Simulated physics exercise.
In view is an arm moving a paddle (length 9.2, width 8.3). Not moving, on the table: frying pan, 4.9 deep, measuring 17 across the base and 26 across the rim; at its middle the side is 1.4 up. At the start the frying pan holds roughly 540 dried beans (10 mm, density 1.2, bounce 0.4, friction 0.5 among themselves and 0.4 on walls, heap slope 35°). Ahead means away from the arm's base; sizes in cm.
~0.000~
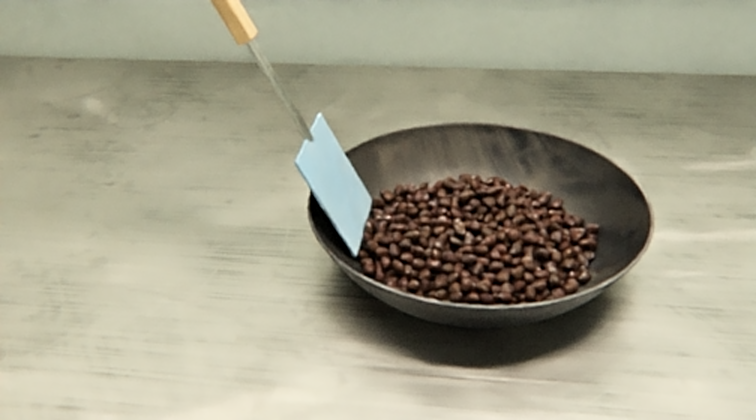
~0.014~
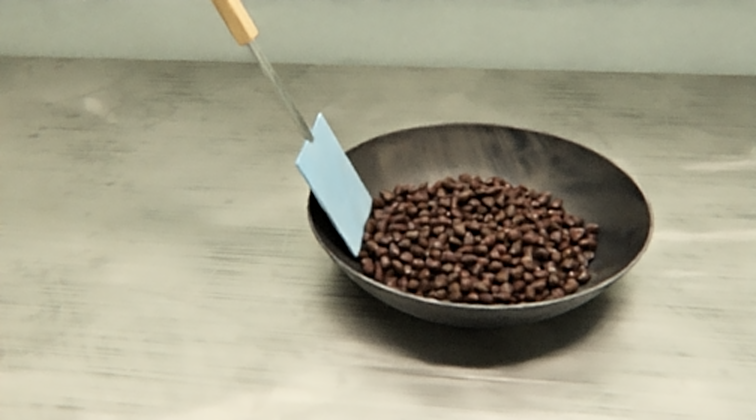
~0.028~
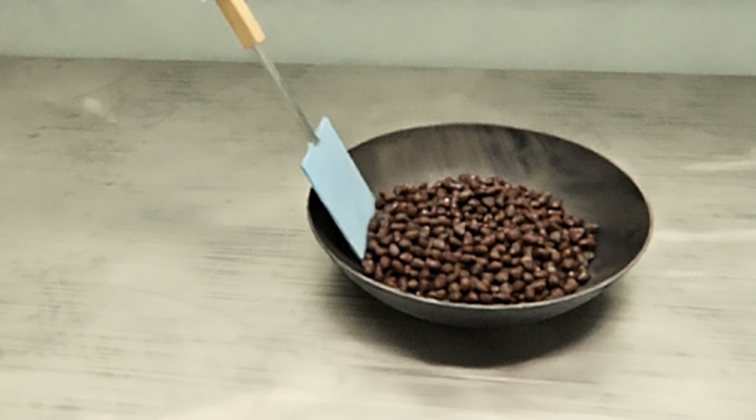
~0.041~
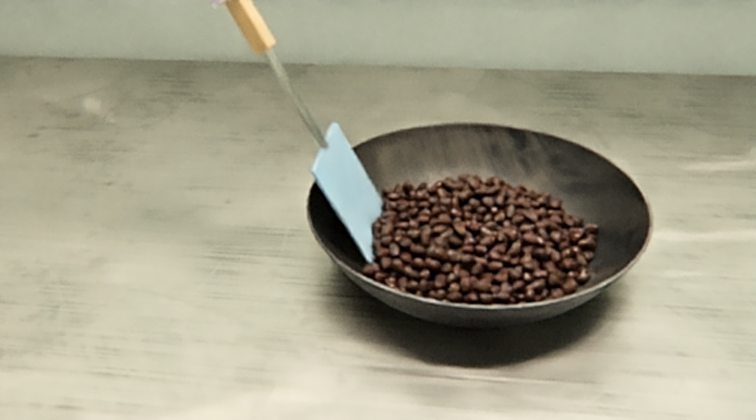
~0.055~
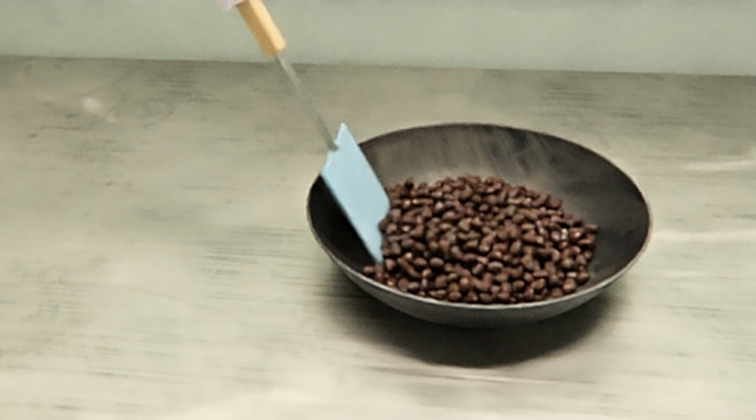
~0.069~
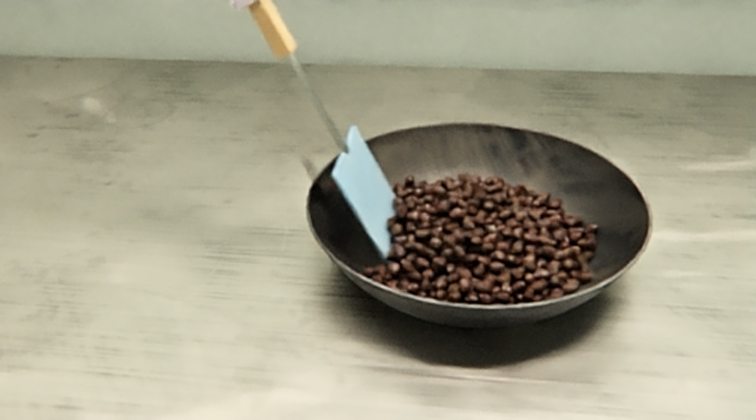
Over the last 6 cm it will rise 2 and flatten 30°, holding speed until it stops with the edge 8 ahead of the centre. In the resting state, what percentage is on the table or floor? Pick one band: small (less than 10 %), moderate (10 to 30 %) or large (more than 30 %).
Small.
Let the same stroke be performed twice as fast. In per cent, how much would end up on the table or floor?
20 per cent, about.
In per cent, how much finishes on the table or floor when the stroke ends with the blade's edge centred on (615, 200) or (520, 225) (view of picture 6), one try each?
Around 35 per cent for the first try and 0 per cent for the second.
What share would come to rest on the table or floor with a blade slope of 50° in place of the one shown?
I'd put it at about 5 per cent.
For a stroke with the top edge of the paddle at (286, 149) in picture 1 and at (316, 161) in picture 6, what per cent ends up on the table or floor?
Near 0 in a hundred.
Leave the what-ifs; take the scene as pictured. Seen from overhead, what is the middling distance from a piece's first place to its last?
Around 5 cm, measured level.
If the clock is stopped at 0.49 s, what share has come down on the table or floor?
Roughly 0 percent of it.
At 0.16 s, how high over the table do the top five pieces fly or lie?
Roughly 13 cm above the table.
After 0.16 s, sloping 64°, highest piece 31 above the table; 539 in the frying pan, 3 on the blade or in flight.
After 0.25 s, sloping 53°, highest piece 48 above the table; 539 in the frying pan, 3 on the blade or in flight.
After 0.49 s, sloping 34°, highest piece 53 above the table; 531 in the frying pan, 9 on the table or floor, 2 on the blade or in flight.
After 1.54 s, sloping 34°, highest piece 6 above the table; 531 in the frying pan, 11 on the table or floor.
In the end, 531 in the frying pan, 11 on the table or floor. That is 2 % on the table or floor.
